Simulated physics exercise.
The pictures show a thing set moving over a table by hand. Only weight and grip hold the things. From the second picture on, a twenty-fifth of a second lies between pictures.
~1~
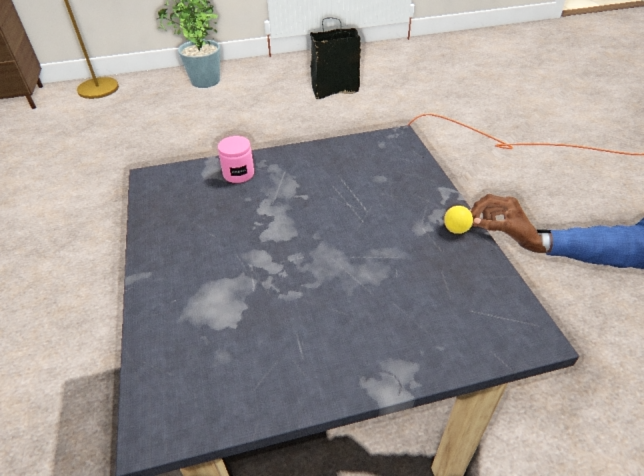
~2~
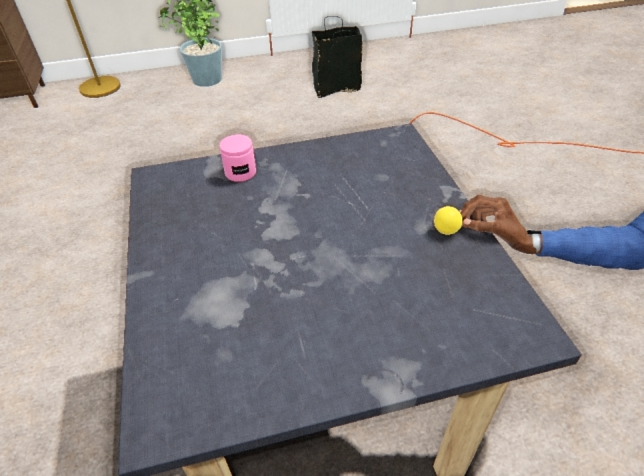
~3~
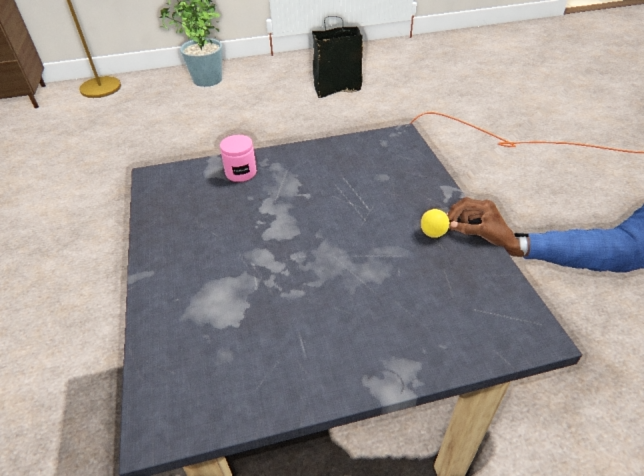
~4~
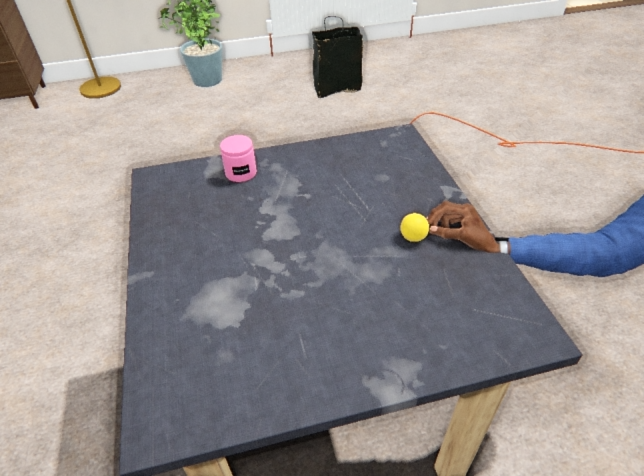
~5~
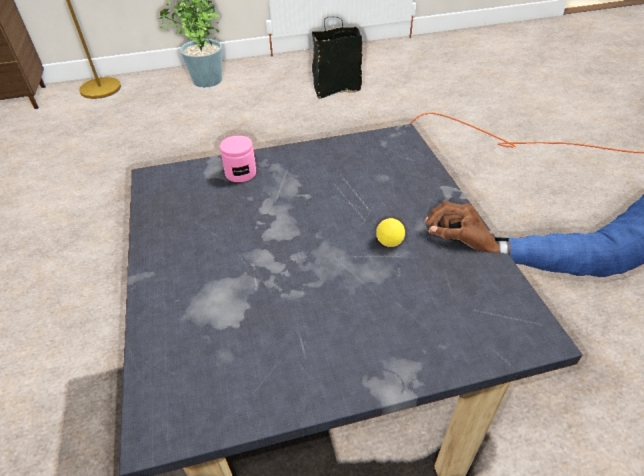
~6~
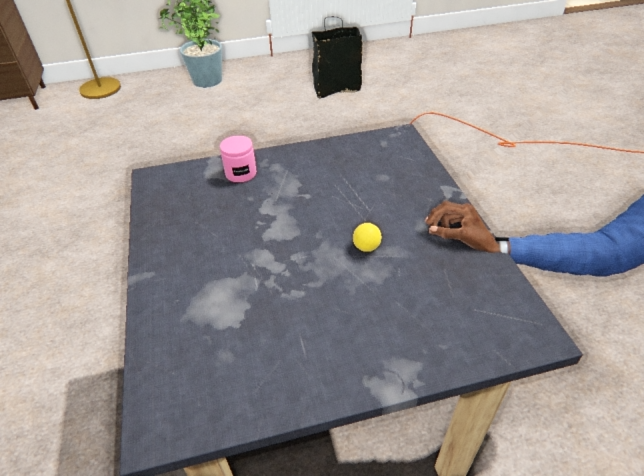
A small yellow ball-like object, pushed by a hand in a blue sleeve, slides left from the right side of a dark, scuffed tabletop, seen from above at an angle in a carpeted room. A pink jar sits near the far edge, with a potted plant and black bag beyond. The hand halts while the yellow object continues leftward and slightly nearer; the view stays essentially still.
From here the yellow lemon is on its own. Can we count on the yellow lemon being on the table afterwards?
The yellow lemon falls off the table.
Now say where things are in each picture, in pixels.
The first picture shows under the hand; yellow lemon (458, 220).
The second picture shows under the hand; yellow lemon (448, 221).
The third picture shows under the hand; yellow lemon (435, 223).
The fourth picture shows yellow lemon (415, 228).
The fifth picture shows yellow lemon (391, 233) moved about its own width.
The sixth picture shows yellow lemon (367, 237) moved well along.
Then, 0.20 s later than the last frame, yellow lemon moved well along near (249, 261).
Then, 0.50 s later than the last frame, yellow lemon now off the table.
Then, 0.80 s later than the last frame, things are still on the move.
Then, 1.10 s later than the last frame, as before.
When it is over, off the table, yellow lemon.
